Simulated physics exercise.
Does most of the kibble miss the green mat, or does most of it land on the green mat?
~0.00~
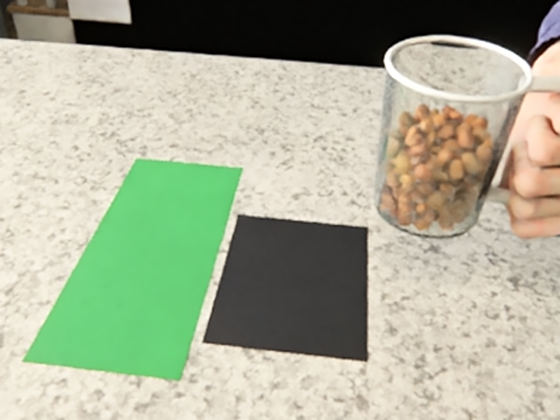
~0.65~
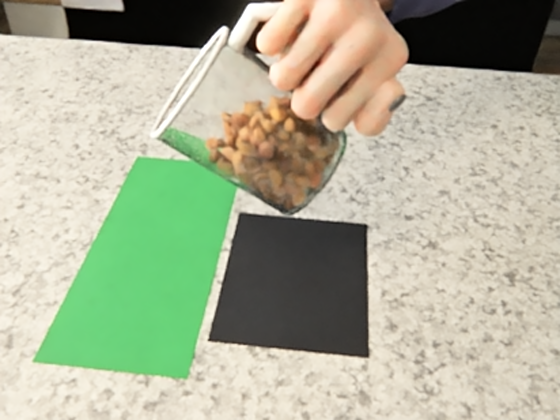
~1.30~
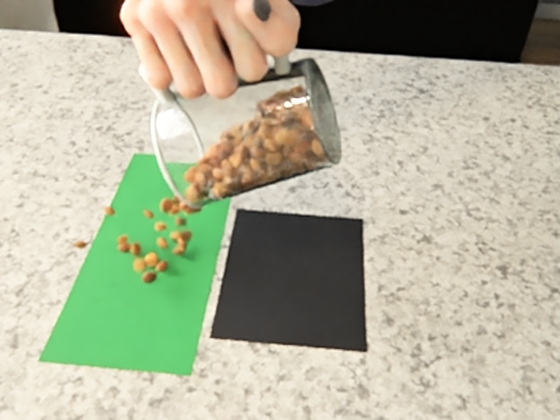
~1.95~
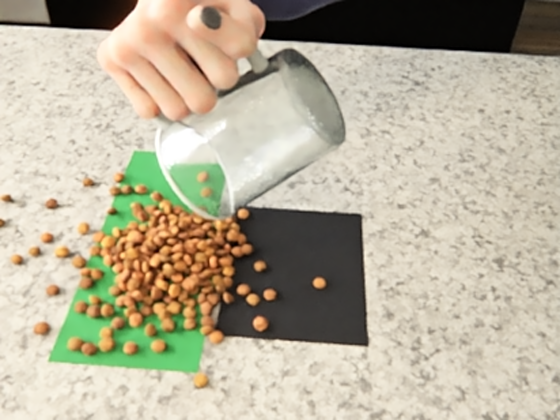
Most of the kibble lands on the green mat. Only a small share ends up on the black mat and on the bare table.
The footage shows a hand moving a clear cup of brown cat kibble left over a speckled table and tipping it, pouring the pieces onto a green mat. The emptied cup stays tilted above a pile mostly on green, with some pieces on the black mat and bare table.
